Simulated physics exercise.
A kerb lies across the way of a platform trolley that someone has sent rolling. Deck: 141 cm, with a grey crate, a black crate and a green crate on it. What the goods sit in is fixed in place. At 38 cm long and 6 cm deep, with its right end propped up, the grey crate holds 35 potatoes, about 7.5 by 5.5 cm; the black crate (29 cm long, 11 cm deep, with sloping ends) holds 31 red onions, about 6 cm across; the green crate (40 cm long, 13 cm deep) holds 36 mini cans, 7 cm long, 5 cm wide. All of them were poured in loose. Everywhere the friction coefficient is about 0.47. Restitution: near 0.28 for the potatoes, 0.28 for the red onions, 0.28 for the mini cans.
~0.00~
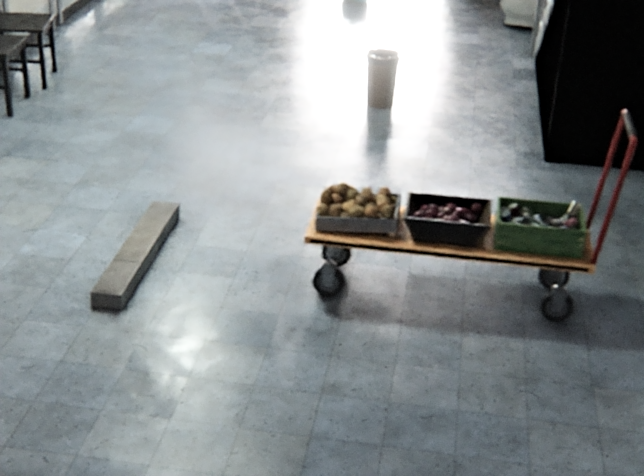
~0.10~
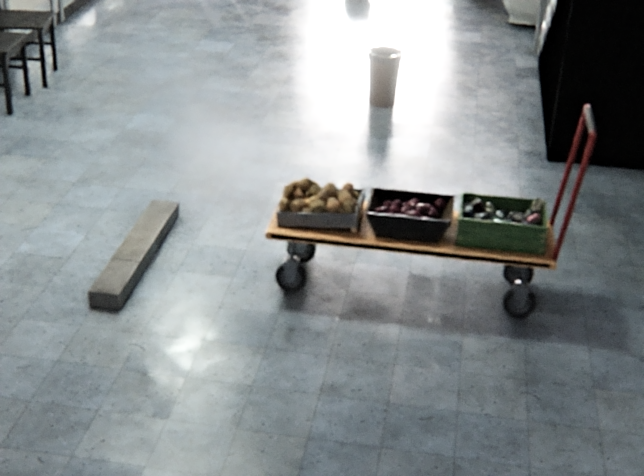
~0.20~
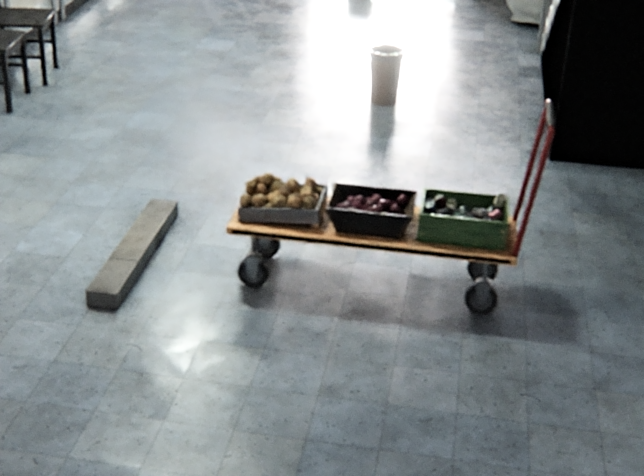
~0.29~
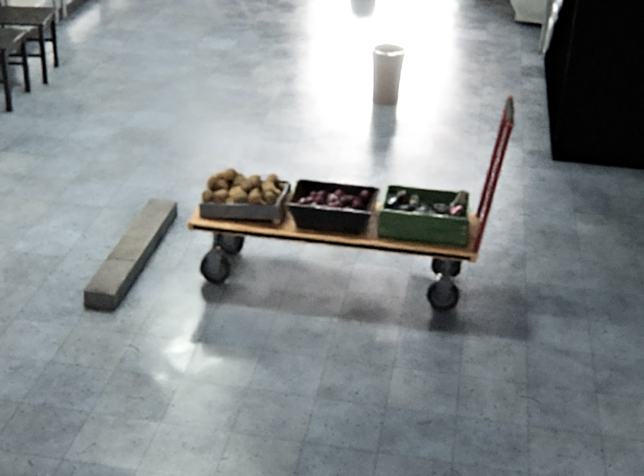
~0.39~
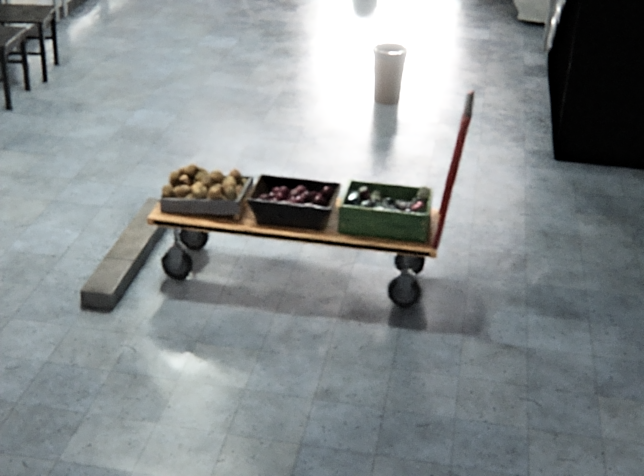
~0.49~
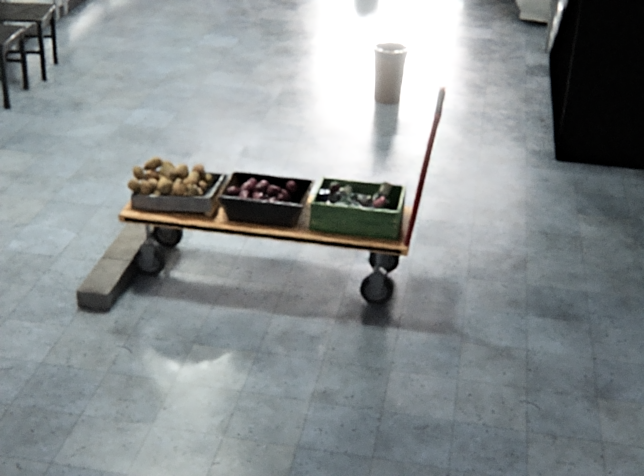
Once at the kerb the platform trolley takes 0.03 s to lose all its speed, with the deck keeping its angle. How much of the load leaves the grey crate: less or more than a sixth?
My money is on the escaped share going north of a sixth.
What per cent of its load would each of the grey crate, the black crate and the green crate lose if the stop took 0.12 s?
That way you'd get grey crate at 30, black crate at 0, and green crate at 0 percent.
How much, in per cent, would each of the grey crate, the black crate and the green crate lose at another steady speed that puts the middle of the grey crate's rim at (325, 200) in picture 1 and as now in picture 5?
Under that change it'd be grey crate at 30, black crate at 0 and green crate at 0 percent.
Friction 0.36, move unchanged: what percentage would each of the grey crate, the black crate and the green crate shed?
In that setup grey crate sheds 50 percent, black crate sheds 10 percent, and green crate sheds 0 percent.
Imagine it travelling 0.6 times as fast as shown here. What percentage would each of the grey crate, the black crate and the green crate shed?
Then the grey crate sheds 20 per cent, the black crate 0 per cent, and the green crate 0 per cent.
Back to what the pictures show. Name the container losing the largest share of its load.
That's the grey crate.
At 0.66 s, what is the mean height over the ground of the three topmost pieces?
Mean height: Near 54 cm.
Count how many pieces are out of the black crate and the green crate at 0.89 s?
Black crate 3, green crate 0, roughly.
After 0.54 s, the grey crate is down by 4 of 35, the black crate has all 31 and the green crate has all 36.
After 0.66 s, the grey crate is down by 9 of 35, the black crate is down by 2 of 31 and the green crate has all 36.
After 0.89 s, the grey crate is down by 13 of 35, the black crate is down by 3 of 31 and the green crate has all 36.
When it is over (at 1.40 s), the grey crate is down by 13 of 35, the black crate is down by 3 of 31 and the green crate has all 36. Asked share, 13 of 35, 37 per cent.
